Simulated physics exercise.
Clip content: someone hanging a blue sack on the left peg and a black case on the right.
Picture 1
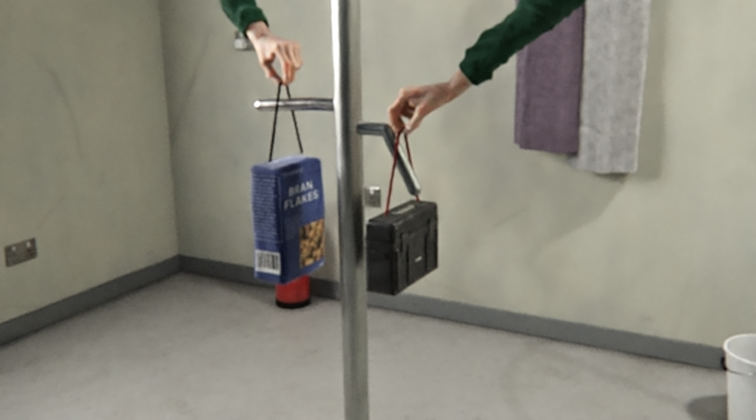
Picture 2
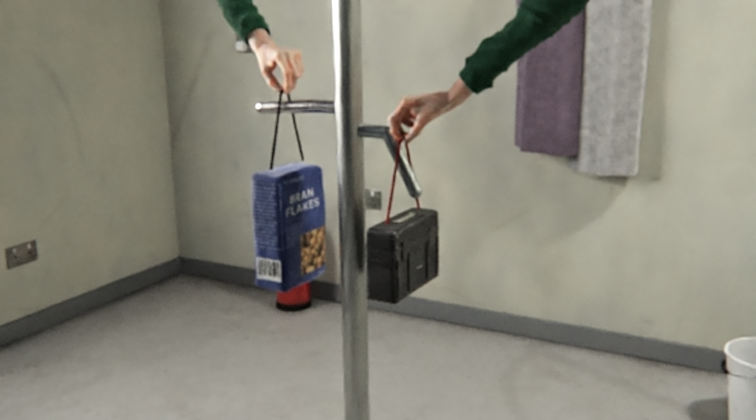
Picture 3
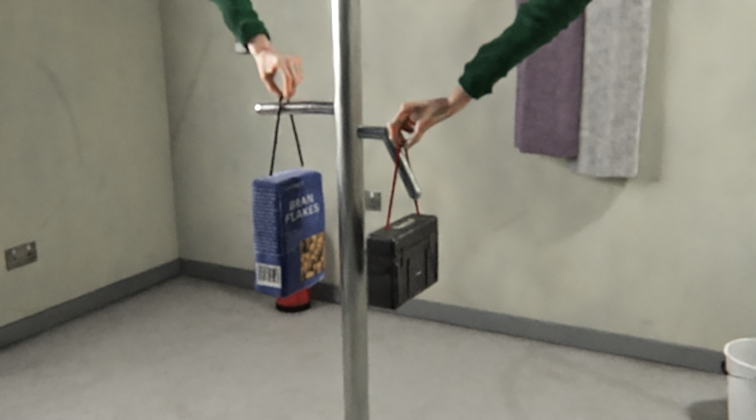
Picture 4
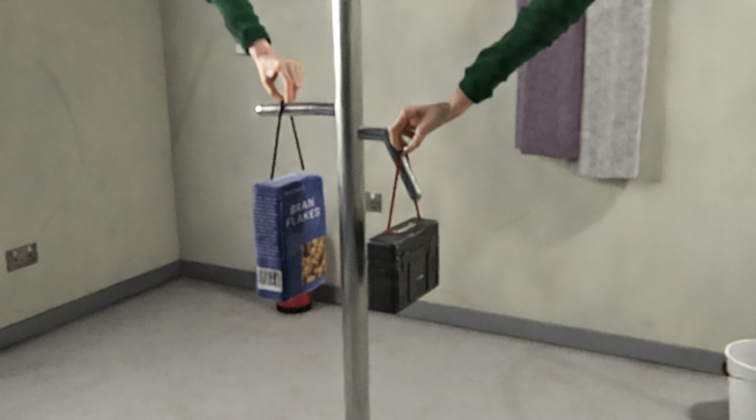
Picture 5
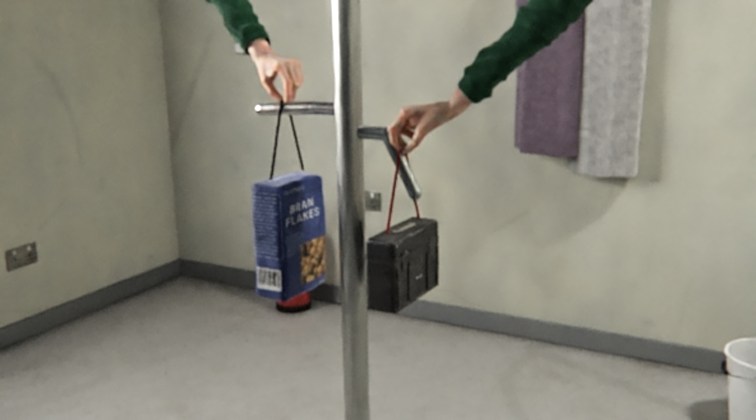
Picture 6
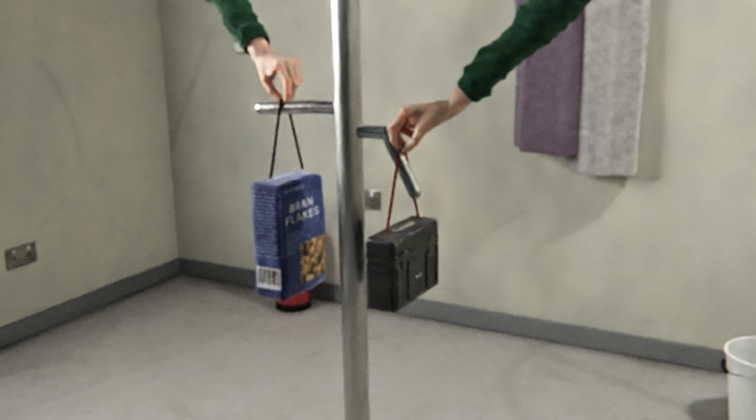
Two hands in green sleeves held a blue bran flakes box and a black case by their cords beside the pegs on a metal pole, lowered both slightly, then kept them nearly still.
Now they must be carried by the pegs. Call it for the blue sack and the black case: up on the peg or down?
Blue sack up, black case down.
Then, 0.38 s after the last picture, blue sack hanging near (289, 235); black case on the floor.
At rest, blue sack hanging near (289, 235); black case on the floor. The blue sack holds on and the black case comes down.
